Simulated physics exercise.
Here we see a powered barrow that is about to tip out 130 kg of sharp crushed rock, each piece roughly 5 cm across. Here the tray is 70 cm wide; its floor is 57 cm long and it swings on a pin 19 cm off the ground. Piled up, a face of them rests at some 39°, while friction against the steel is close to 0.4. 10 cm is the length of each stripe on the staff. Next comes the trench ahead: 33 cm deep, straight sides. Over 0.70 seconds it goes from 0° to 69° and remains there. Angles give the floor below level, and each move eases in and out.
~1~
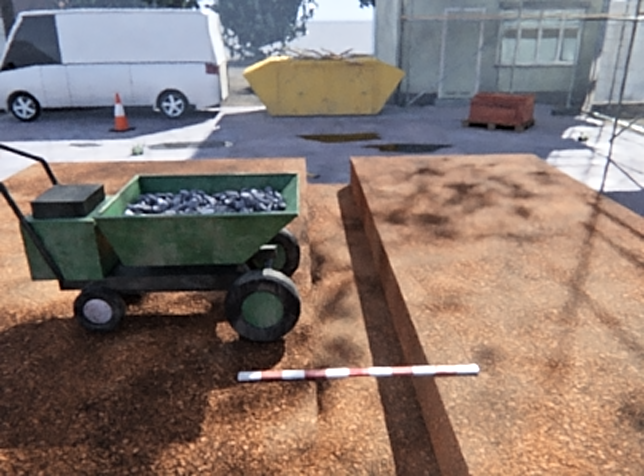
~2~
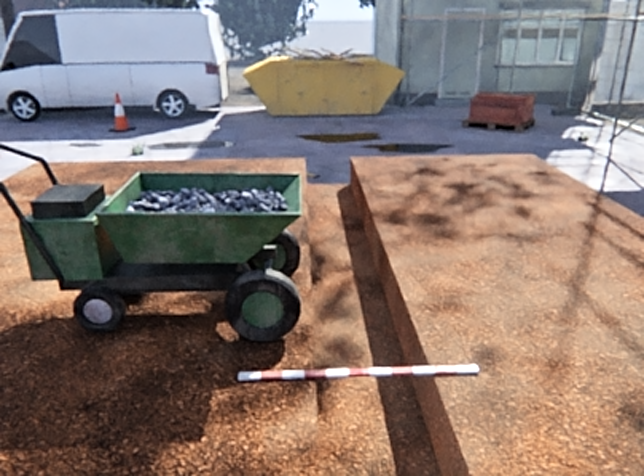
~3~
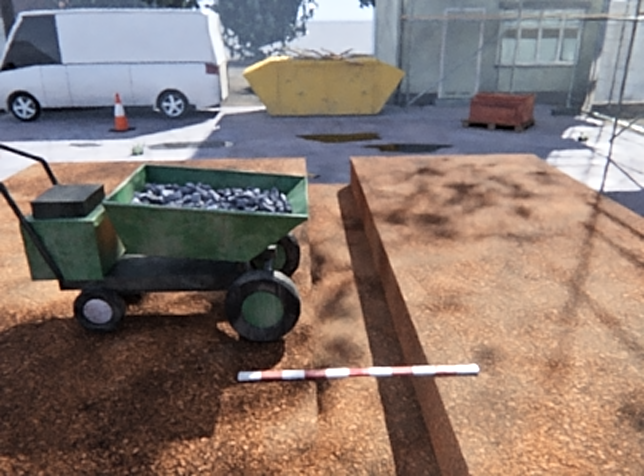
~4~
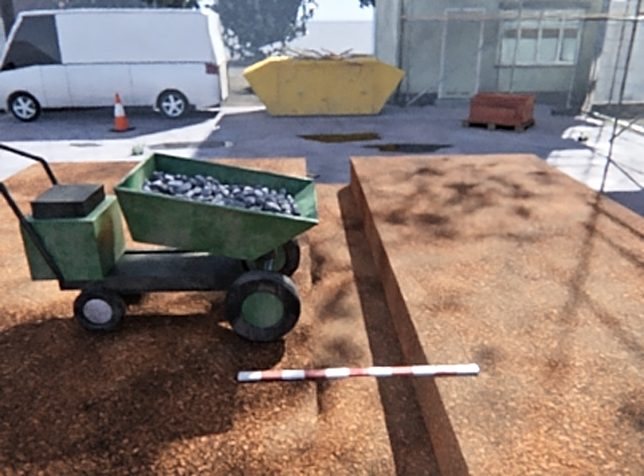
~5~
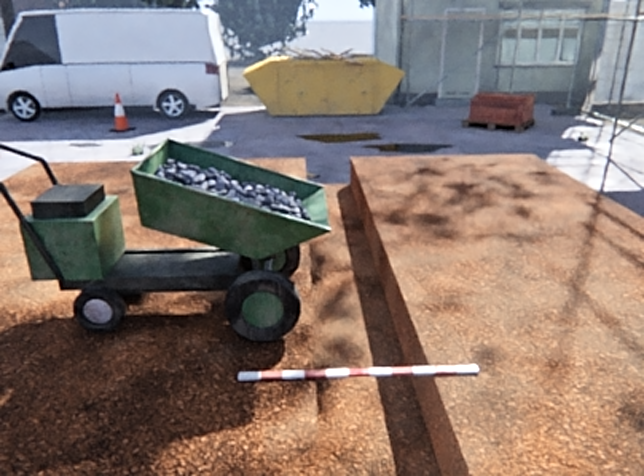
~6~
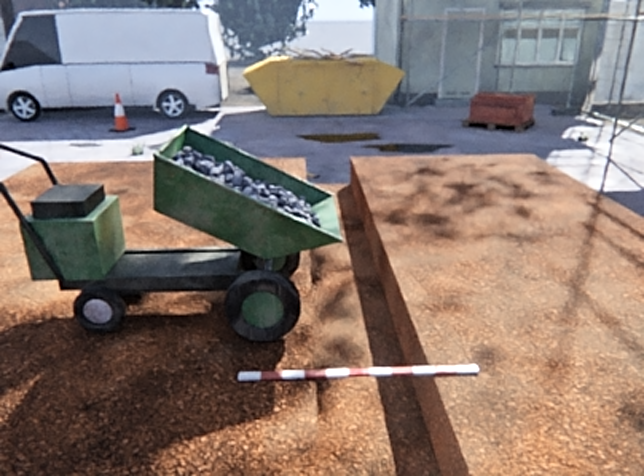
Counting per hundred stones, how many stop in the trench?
Some 65.
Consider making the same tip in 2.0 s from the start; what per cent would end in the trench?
About 90%.
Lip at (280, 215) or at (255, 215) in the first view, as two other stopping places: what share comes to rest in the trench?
From the first spot near 85, from the second near 95 per cent.
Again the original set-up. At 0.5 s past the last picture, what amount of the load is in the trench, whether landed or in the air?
By then, around 25 percent.
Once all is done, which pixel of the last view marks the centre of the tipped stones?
The stones end up centred near (394, 337).
Then, 0.2 s after the last picture the floor is at 58°, 100 % in the tray; the foremost stones are at (351, 257).
Then, 0.5 s after the last picture the floor is at 69°, 74 % in the tray, 23 % in the trench, 3 % past the trench; the foremost stones are at (423, 309).
Then, 0.8 s after the last picture the floor is at 69°, 15 % in the tray, 49 % in the trench, 35 % past the trench; the foremost stones are at (534, 301).
Then, 2.8 s after the last picture the floor is at 69°, 0 % in the tray, 65 % in the trench, 35 % past the trench; the foremost stones are at (602, 306).
